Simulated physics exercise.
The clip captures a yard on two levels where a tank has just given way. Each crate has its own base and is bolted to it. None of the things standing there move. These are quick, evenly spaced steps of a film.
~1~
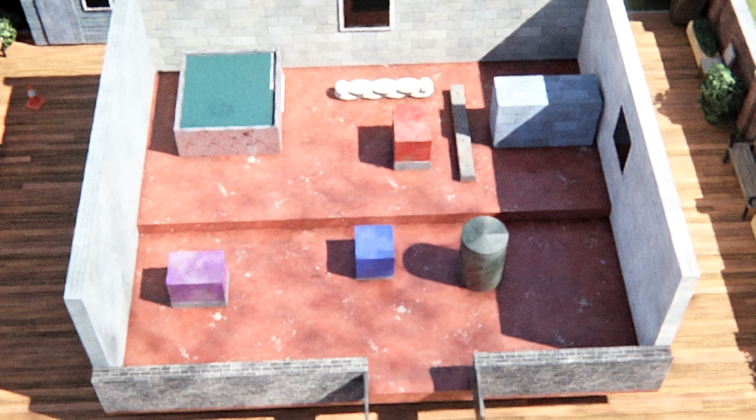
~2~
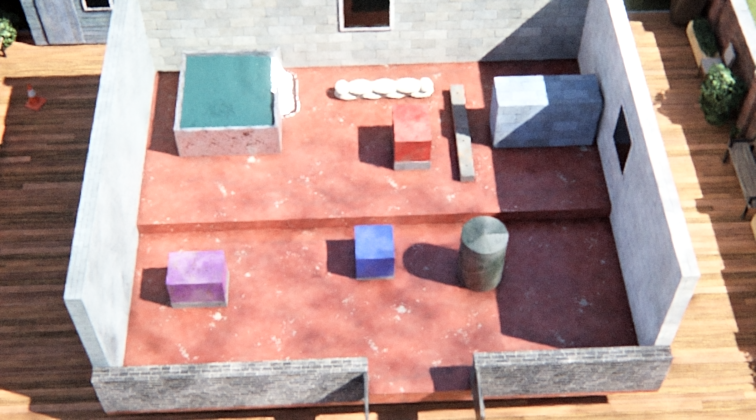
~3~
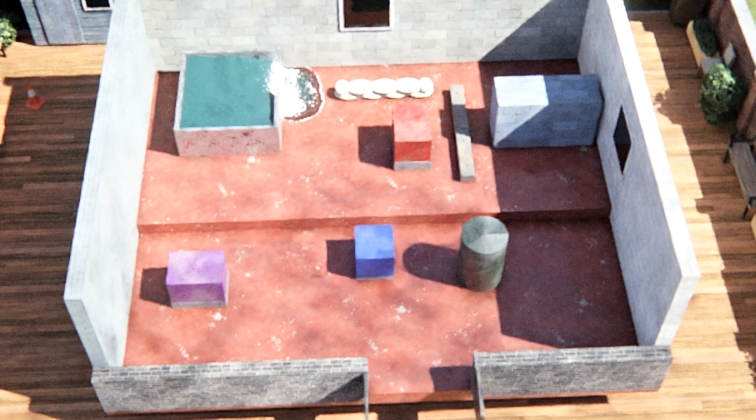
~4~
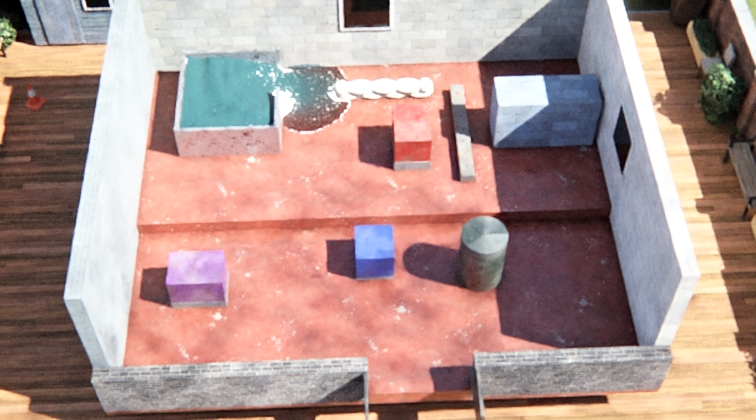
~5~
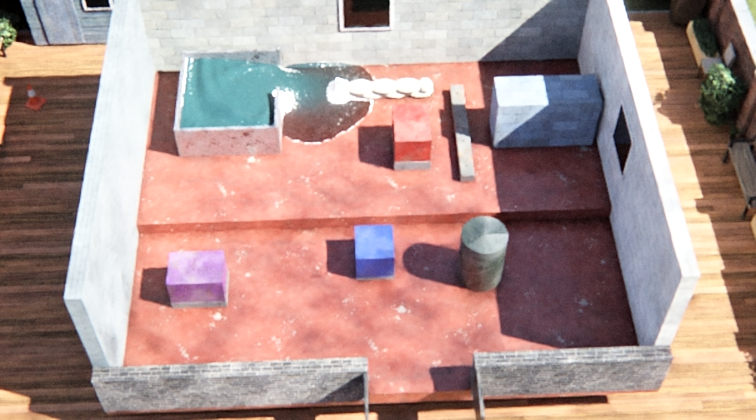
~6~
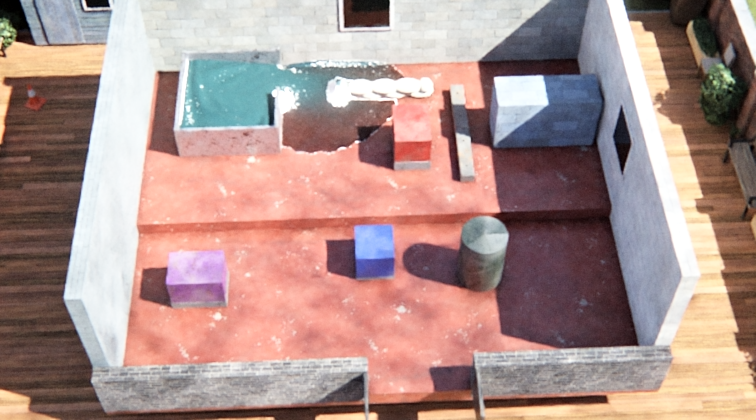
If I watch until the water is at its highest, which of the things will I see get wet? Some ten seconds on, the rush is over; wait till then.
At the end, blue crate: Becomes wet. Red crate: Remains dry. Purple crate: Remains dry.
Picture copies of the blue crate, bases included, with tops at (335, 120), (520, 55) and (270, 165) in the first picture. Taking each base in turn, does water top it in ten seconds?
In order, the crates: One gets flooded, two gets flooded, three stays clear.
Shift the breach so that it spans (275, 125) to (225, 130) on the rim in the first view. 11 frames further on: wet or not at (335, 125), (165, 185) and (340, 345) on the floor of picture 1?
In turn: Clear, no water, flooded.
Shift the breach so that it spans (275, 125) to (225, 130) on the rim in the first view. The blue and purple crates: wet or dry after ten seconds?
Well, the blue crate gets reached, and the purple crate gets reached as well.
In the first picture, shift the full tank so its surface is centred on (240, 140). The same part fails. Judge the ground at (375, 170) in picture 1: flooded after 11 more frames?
Verdict on that spot: Inundated.
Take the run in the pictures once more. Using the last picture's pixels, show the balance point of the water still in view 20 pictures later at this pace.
I'd point to (356, 111).
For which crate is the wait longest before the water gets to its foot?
My answer is the crate marked purple.
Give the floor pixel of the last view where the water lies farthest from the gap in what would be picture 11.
Point: (509, 63) in the last picture's pixels.
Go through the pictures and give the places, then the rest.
In the first frame, the water tank at (229, 91) is whole and still.
In the second frame, water pours out at (278, 88) and has run to (287, 75).
In the third frame, water pours out at (278, 88) and has run to (315, 110).
In the fourth frame, the front is at (344, 107), out from the gap at (278, 89).
In the fifth frame, the front is at (371, 83), out from the gap at (278, 88).
In the sixth frame, the front is at (399, 78), out from the gap at (278, 88).
A moment on, water covers 15 % of the floor; the blue crate not reached, the red crate water round its plinth, the purple crate not reached.
Next, water covers 25 % of the floor; the blue crate water round its plinth, the red crate water round its plinth, the purple crate not reached.
Then, water covers 35 % of the floor; the blue crate water round its plinth, the red crate water round its plinth, the purple crate not reached.
Later, water covers 50 % of the floor; the blue crate water round its plinth, the red crate water round its plinth, the purple crate water round its plinth.
In the end, water covers 80 % of the floor; the blue crate was topped, the red crate stayed above the water, the purple crate stayed above the water.
